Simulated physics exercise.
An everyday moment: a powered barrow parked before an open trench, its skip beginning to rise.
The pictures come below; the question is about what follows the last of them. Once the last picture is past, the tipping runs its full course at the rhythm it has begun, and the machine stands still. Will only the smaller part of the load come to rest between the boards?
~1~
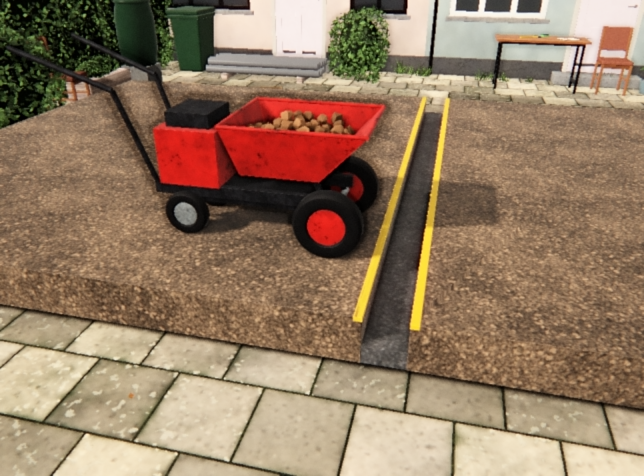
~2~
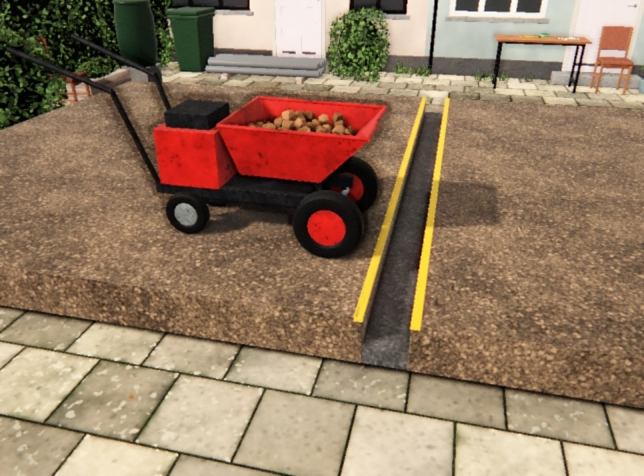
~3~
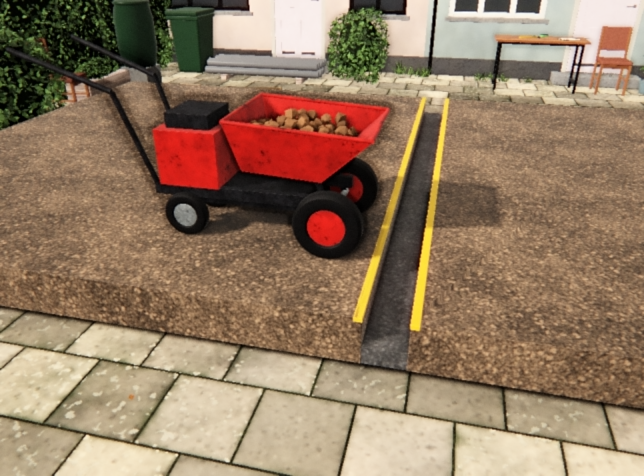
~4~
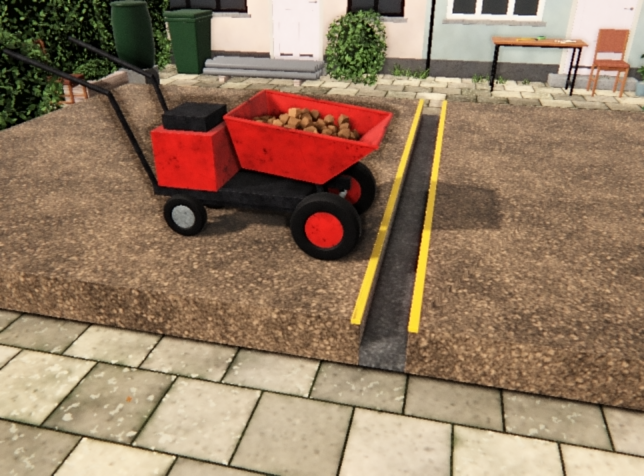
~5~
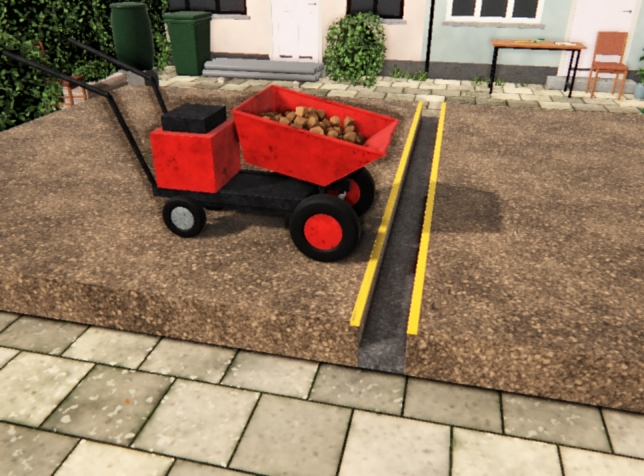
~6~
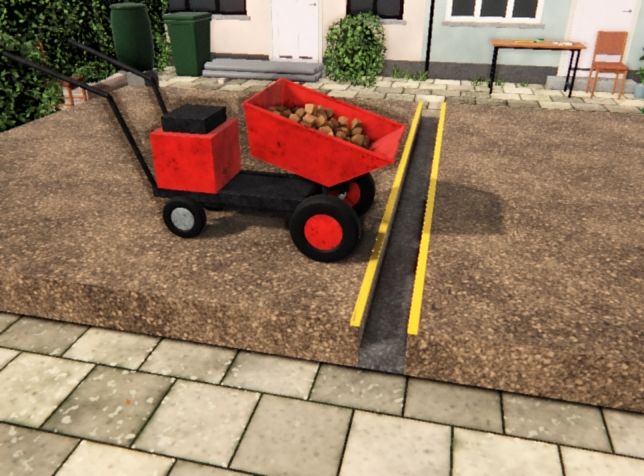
Yes.
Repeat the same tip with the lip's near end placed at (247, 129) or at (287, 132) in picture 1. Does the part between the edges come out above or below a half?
First attempt: Short of half; second attempt: Beyond half.
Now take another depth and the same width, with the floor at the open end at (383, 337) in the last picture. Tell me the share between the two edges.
About 0 %.
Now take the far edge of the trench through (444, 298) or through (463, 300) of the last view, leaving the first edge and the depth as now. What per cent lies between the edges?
In order: 30 per cent, then 60 per cent.
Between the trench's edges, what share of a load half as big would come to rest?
Share: Approx. 0 %.
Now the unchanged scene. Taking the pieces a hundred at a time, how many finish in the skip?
Close to 5 in a hundred.
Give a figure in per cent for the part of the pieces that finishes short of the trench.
It comes to close to 0 %.
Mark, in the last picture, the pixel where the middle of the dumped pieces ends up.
Near pixel (467, 246).
Soon, skip tipped steeply; all in the skip.
A while on, skip tipped steeply; most in the skip; about a quarter beyond it; a stray few falling.
Towards the end, skip tipped right over; a small part in the skip; nearly all beyond it.
Finally, skip tipped right over; a small part in the skip; a stray few in or heaped over the trench; nearly all beyond it.
